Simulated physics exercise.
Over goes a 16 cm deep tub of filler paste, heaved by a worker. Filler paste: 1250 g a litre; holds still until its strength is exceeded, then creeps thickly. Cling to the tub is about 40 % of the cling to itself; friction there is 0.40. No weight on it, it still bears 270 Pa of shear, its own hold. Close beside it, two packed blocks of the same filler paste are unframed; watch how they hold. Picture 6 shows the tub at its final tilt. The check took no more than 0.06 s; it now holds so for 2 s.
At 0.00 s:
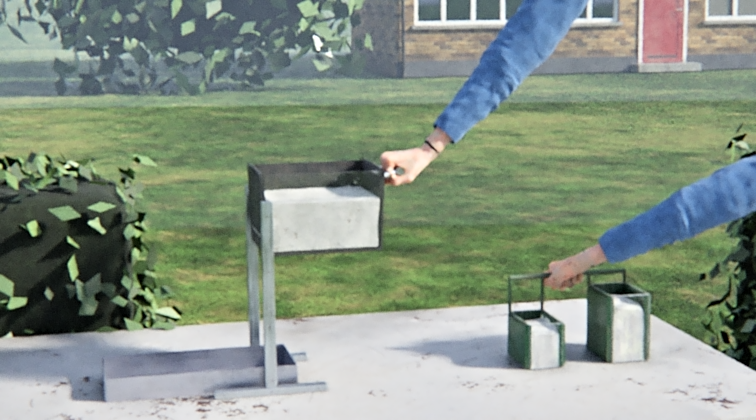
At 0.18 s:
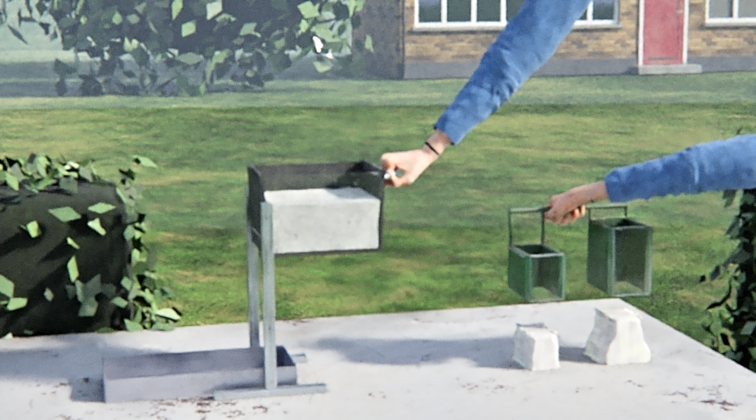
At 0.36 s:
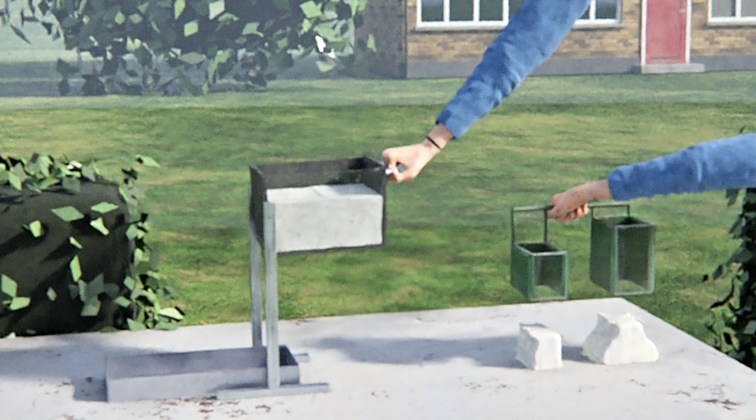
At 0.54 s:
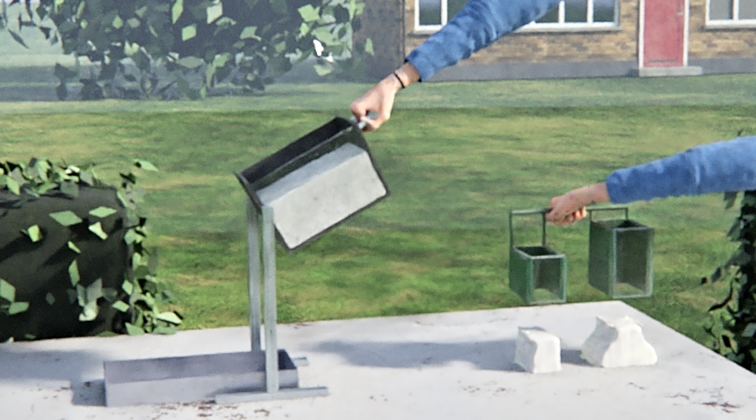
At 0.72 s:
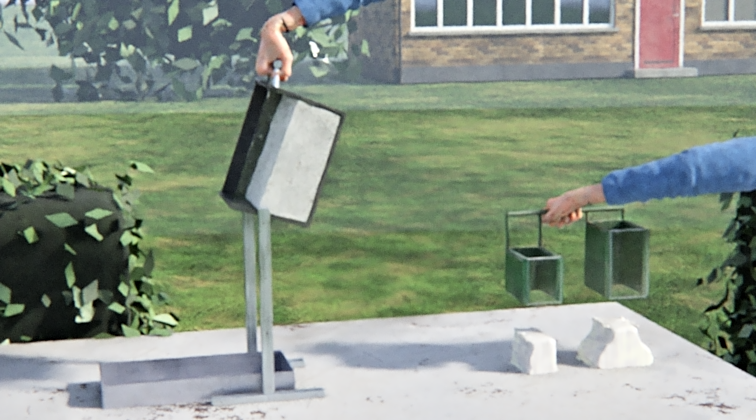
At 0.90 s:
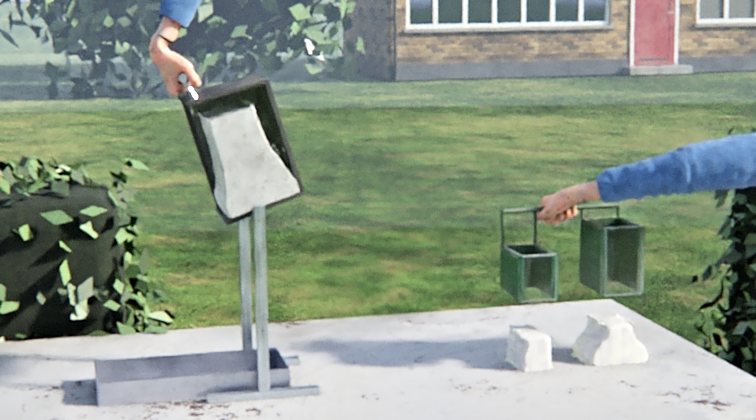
A dark, open-sided tub of pale grey filler paste hangs on a metal stand above a shallow grey tray, on a whitish tabletop before a lawn, leafy bushes and a brick building with a red door. At right, a blue-sleeved arm lifts two green boxes off two pale blocks, which slump slightly. Another swings the tub leftward past upright, the paste bulging unevenly inside.
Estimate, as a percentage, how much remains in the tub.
Roughly 0 per cent remains.
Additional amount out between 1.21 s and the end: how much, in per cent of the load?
12 %.
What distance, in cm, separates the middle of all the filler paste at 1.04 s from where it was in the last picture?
I'd estimate roughly 13 centimetres.
After 1.04 s, the tub is at 106 degrees and holds 34 %.
After 1.21 s, the tub is at 106 degrees and holds 11 %.
After 1.38 s, the tub is at 106 degrees and holds 0 %.
After 1.55 s, the tub is at 106 degrees and holds 0 %.
After 2.90 s, the tub is at 106 degrees and holds 0 %.
